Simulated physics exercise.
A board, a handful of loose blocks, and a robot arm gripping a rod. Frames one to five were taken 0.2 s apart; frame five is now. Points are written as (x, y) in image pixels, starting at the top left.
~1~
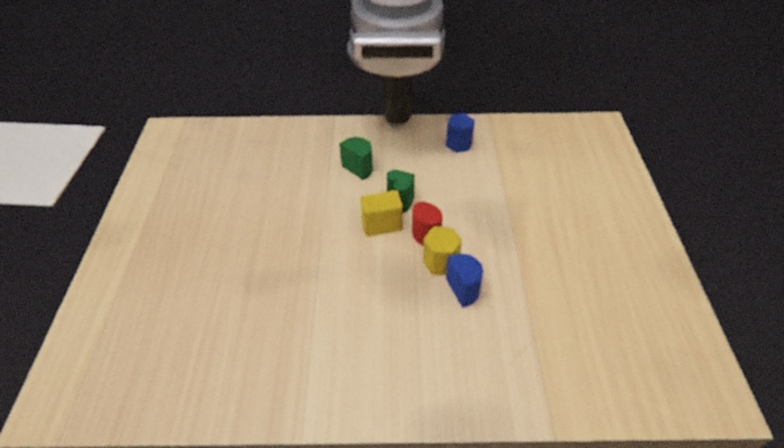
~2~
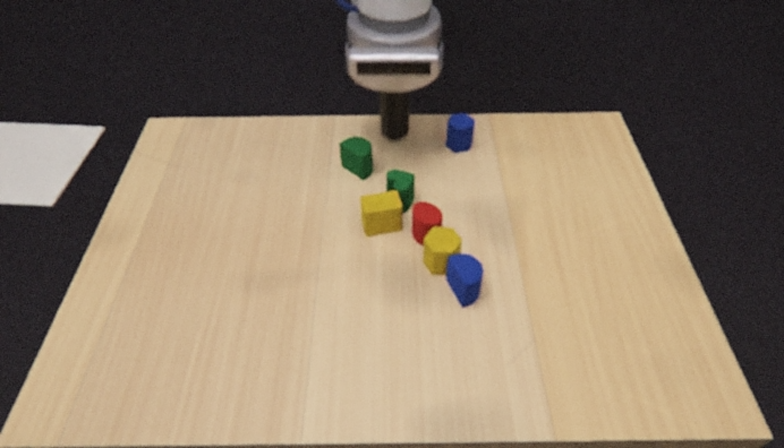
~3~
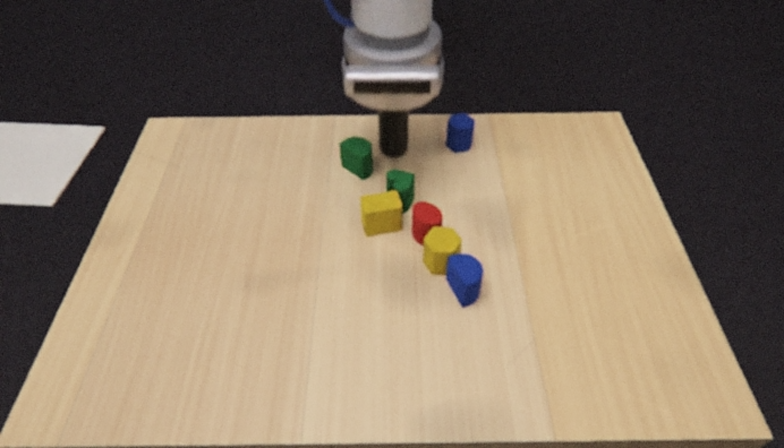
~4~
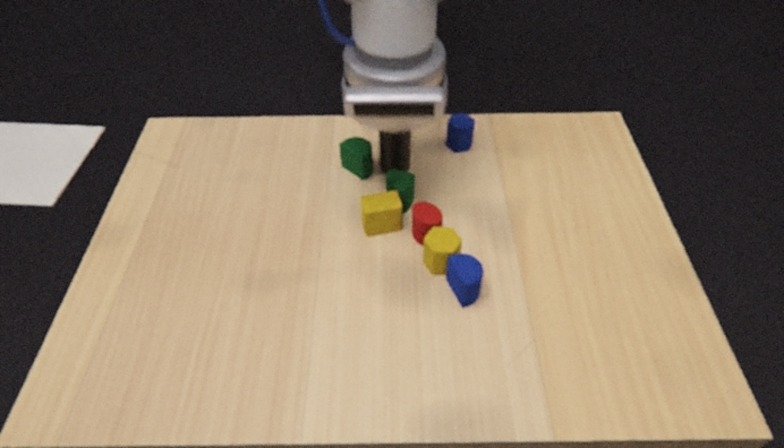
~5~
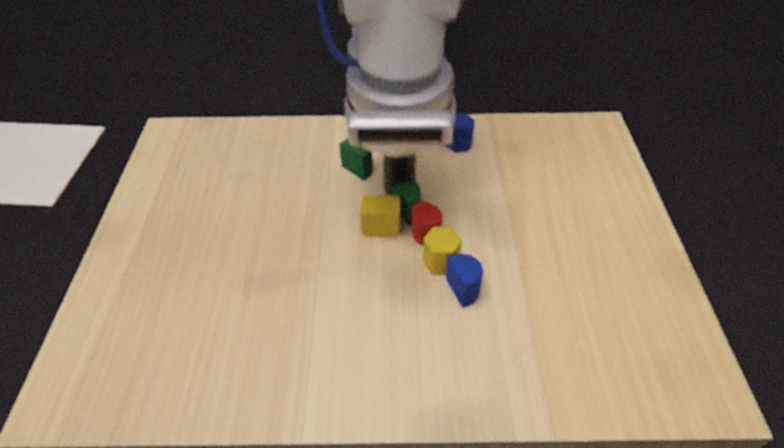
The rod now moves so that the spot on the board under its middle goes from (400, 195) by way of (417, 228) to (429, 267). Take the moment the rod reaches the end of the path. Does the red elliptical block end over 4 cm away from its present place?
Yes - that is the case.
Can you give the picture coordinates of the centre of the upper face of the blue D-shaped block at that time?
In the picture, it is at (479, 291).
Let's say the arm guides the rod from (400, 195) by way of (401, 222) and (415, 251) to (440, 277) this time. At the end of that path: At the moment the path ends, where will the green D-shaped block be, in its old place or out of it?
It keeps its position.
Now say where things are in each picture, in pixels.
Rod's lower end at (398, 116); green D-shaped block at (358, 145); yellow oblong at (381, 201); green heart-shaped block at (401, 178); red elliptical block at (427, 212); yellow hexagon at (443, 239); blue D-shaped block at (467, 267), in the first picture.
Rod at (395, 131); blocks still, in the second picture.
Rod at (394, 148); blocks still, in the third picture.
Rod at (395, 167); blocks still, in the fourth picture.
Rod at (400, 188); green D-shaped block at (358, 145); yellow oblong at (380, 204); green heart-shaped block at (408, 191); red elliptical block at (427, 212); yellow hexagon at (443, 239); blue D-shaped block at (467, 267), in the fifth picture.
On the path given first. One third of the way, rod at (412, 210); yellow oblong at (381, 210), turned 40° clockwise; green heart-shaped block at (421, 215); red elliptical block at (449, 230), turned 45° anticlockwise; yellow hexagon at (453, 255), turned 40° clockwise; blue D-shaped block at (474, 280), turned 40° anticlockwise.
Two thirds of the way, rod at (422, 234); yellow oblong at (381, 210), turned 40° clockwise; green heart-shaped block at (422, 241); red elliptical block at (453, 233), turned 80° anticlockwise; yellow hexagon at (457, 258), turned 60° clockwise; blue D-shaped block at (476, 285), turned 50° anticlockwise.
At the end, rod at (429, 261); green D-shaped block still; yellow oblong at (381, 210), turned 40° clockwise; green heart-shaped block at (424, 269), turned 25° clockwise; red elliptical block at (464, 237), turned 100° anticlockwise; yellow hexagon at (461, 264), turned 70° clockwise; blue D-shaped block at (479, 291), turned 55° anticlockwise.
